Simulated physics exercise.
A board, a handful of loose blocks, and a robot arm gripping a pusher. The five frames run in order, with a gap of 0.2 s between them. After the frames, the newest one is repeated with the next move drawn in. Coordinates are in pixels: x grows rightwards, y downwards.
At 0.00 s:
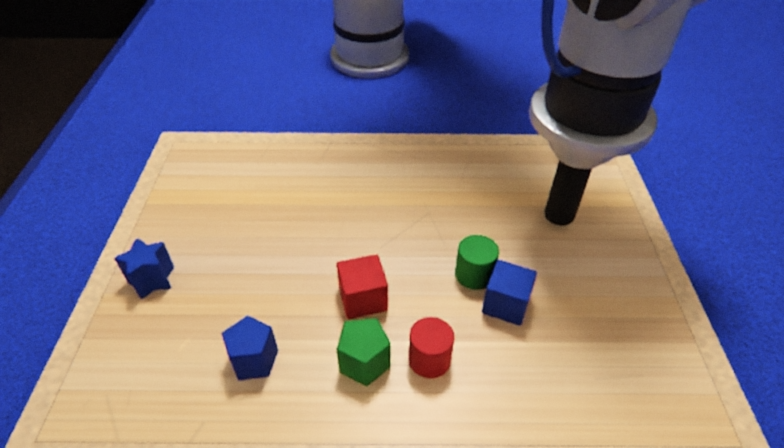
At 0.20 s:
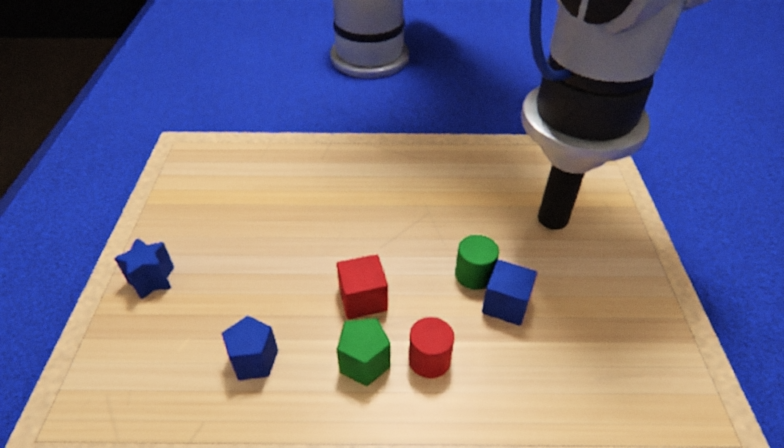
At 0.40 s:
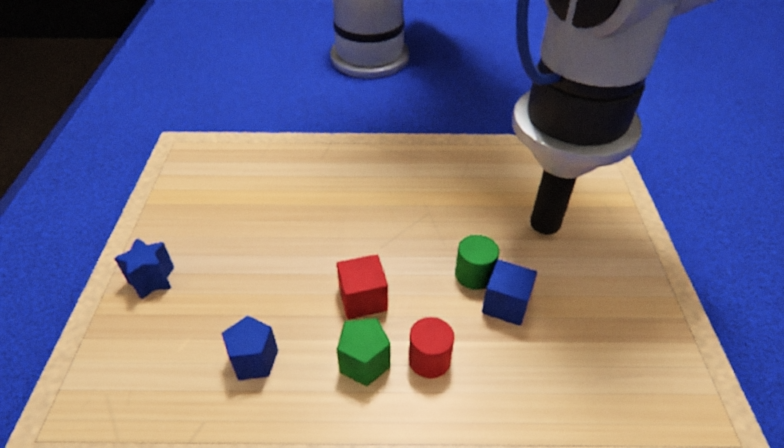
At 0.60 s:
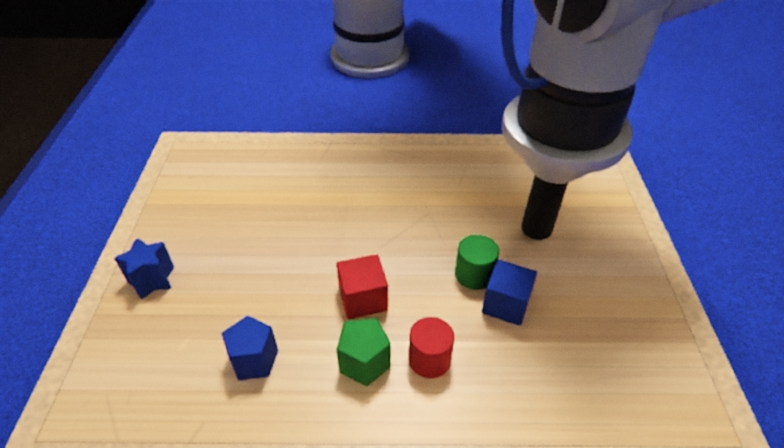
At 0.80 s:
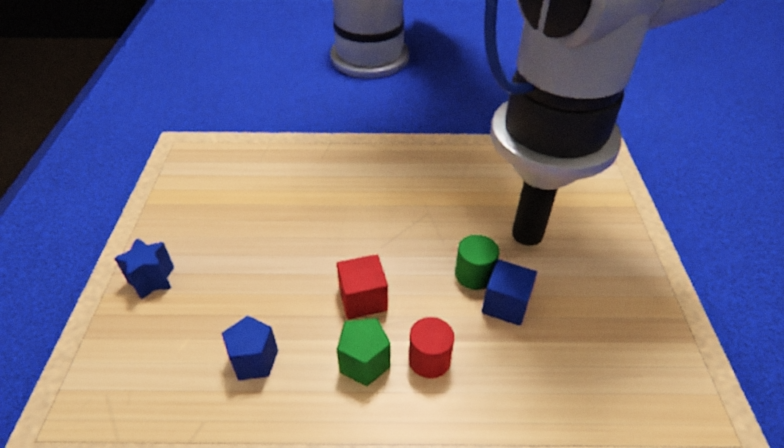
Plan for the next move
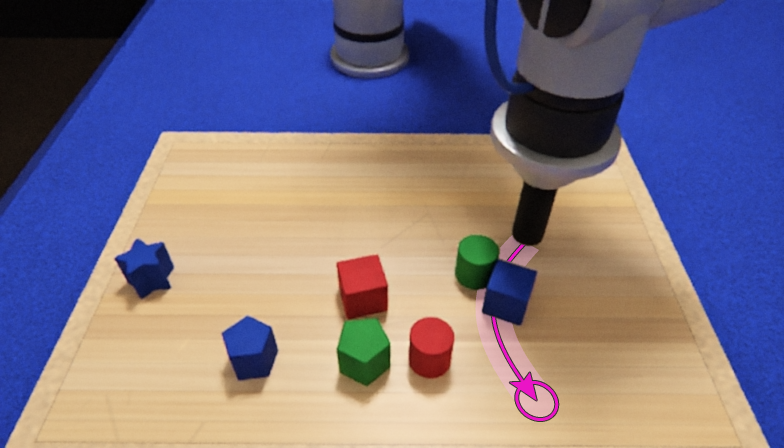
A robot arm holding a black pusher reaches in at the upper right of a pale wooden board on a blue surface, seen from above at an angle by a still camera. A blue star and blue pentagonal block sit left, a red cube, green pentagonal block and red cylinder near the middle, a green cylinder and blue cube right. The pusher moves slightly left and downward while every block stays still.
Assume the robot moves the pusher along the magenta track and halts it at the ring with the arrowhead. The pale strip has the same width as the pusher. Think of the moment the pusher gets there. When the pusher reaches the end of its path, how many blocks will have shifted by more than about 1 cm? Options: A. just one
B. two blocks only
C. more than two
B
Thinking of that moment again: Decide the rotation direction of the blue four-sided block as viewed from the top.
Viewed from above: Anti-clockwise.
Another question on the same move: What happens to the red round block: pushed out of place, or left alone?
By the end it is where it was.
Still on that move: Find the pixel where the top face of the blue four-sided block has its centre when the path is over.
Top centre: (590, 407).
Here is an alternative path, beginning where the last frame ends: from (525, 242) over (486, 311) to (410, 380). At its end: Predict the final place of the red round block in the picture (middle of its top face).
Final place: (377, 382).
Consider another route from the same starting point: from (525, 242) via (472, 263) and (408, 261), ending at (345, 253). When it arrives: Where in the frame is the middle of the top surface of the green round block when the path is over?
Its top middle: (445, 268).
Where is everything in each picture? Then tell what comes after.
The first picture shows pusher tip at (559, 216); block tops, red round block at (432, 335); green round block at (479, 248); blue four-sided block at (513, 279).
The second picture shows pusher at (552, 220); blocks unchanged.
The third picture shows pusher at (545, 225); blocks unchanged.
The fourth picture shows pusher at (537, 230); blocks unchanged.
The fifth picture shows pusher at (527, 236); red round block at (432, 335); green round block at (479, 248); blue four-sided block at (513, 279).
Path on the board, from (525, 242) via (497, 282) and (499, 338), ending at (537, 400).
The first path, step by step. One third of the way, pusher at (499, 276); green round block at (464, 257); blue four-sided block at (514, 289), turned 15° anticlockwise.
Two thirds of the way, pusher at (501, 333); green round block at (461, 259); blue four-sided block at (538, 344), turned 75° anticlockwise.
At the end, pusher at (539, 395); red round block in place; green round block at (461, 259); blue four-sided block at (590, 407), turned 90° anticlockwise.
